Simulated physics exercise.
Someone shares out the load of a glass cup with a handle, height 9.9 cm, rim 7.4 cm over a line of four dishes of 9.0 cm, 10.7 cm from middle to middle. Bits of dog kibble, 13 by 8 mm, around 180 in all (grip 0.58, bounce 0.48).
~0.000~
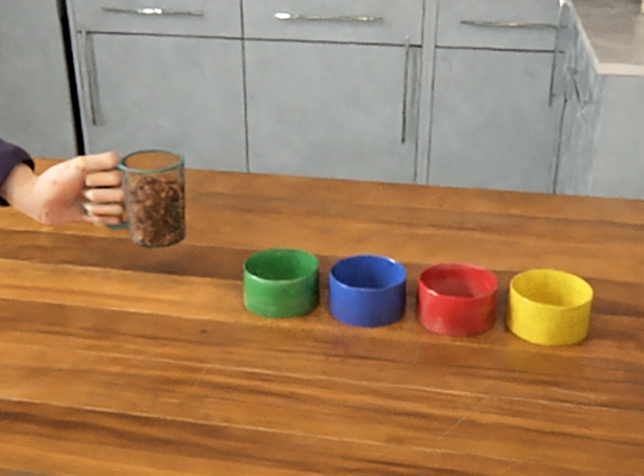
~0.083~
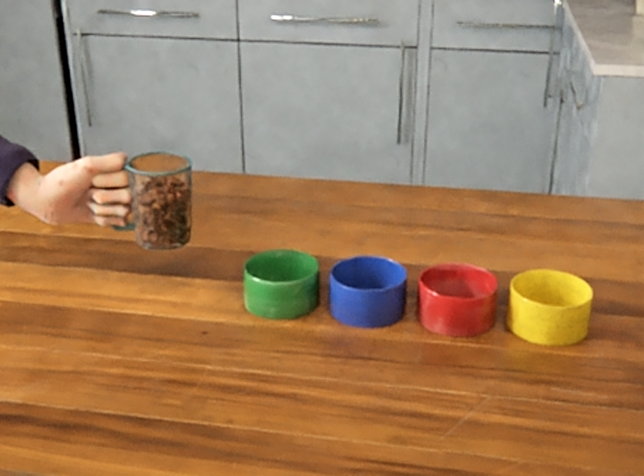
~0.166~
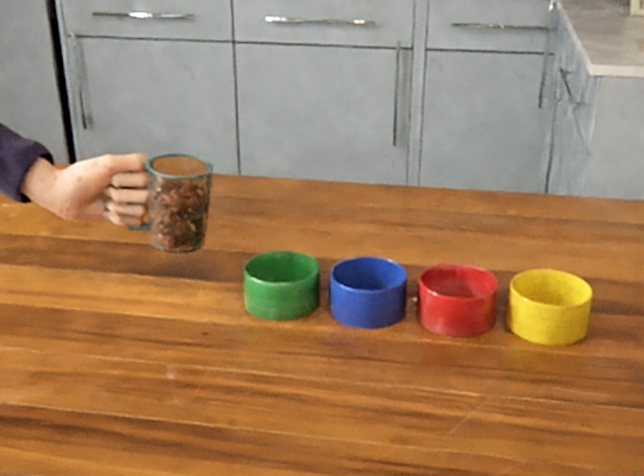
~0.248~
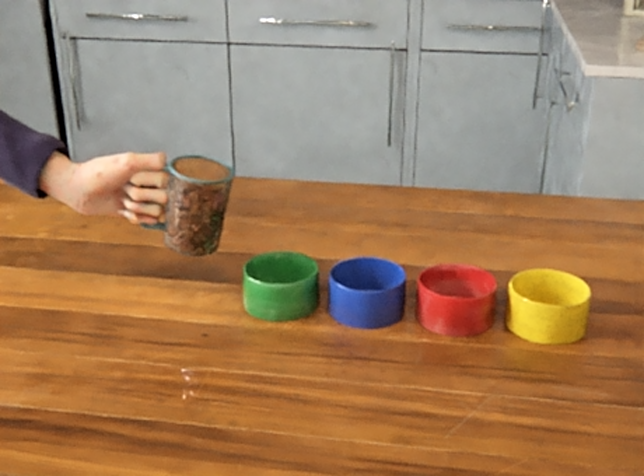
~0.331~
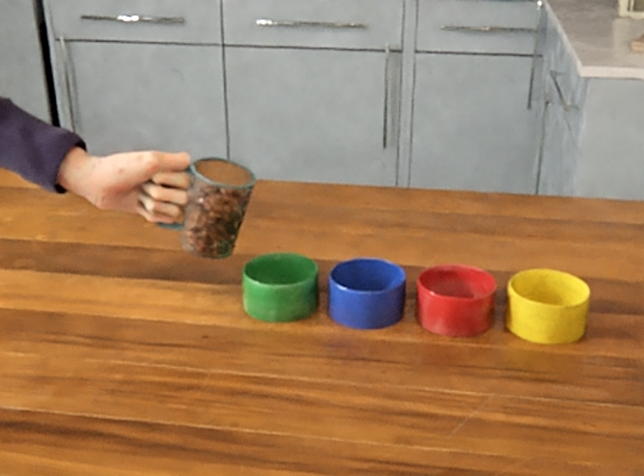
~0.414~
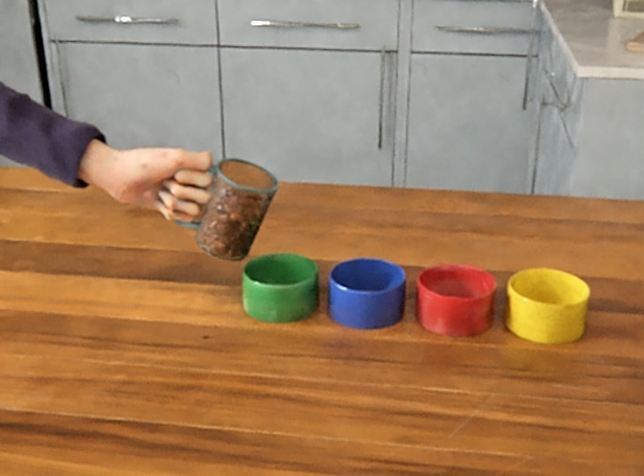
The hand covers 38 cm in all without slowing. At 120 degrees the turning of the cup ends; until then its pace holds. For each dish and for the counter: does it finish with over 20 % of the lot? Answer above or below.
Red below, blue below, green below, yellow above, counter above.
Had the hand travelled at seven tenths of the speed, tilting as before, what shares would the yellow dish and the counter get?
In that case yellow 50; counter 50.
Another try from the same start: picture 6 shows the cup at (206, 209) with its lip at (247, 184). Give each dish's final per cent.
Red 0, blue 0, green 0, yellow 50.
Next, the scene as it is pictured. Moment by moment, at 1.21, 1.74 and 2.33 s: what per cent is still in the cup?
About 100, 95, 30.
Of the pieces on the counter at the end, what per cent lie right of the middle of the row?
Some 100 per cent.
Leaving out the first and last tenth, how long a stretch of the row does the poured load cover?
Some 9 cm.
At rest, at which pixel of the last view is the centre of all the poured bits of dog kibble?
Near (520, 313).
After 1.21 s, tilt 67 degrees; cup holds 100 %.
After 1.74 s, tilt 98 degrees; cup holds 95 %, yellow 5 %.
After 2.33 s, tilt 120 degrees; cup holds 30 %, yellow 30 %.
At rest (3.3 s), red 0 %, blue 0 %, green 0 %, yellow 45 %, counter 55 %.
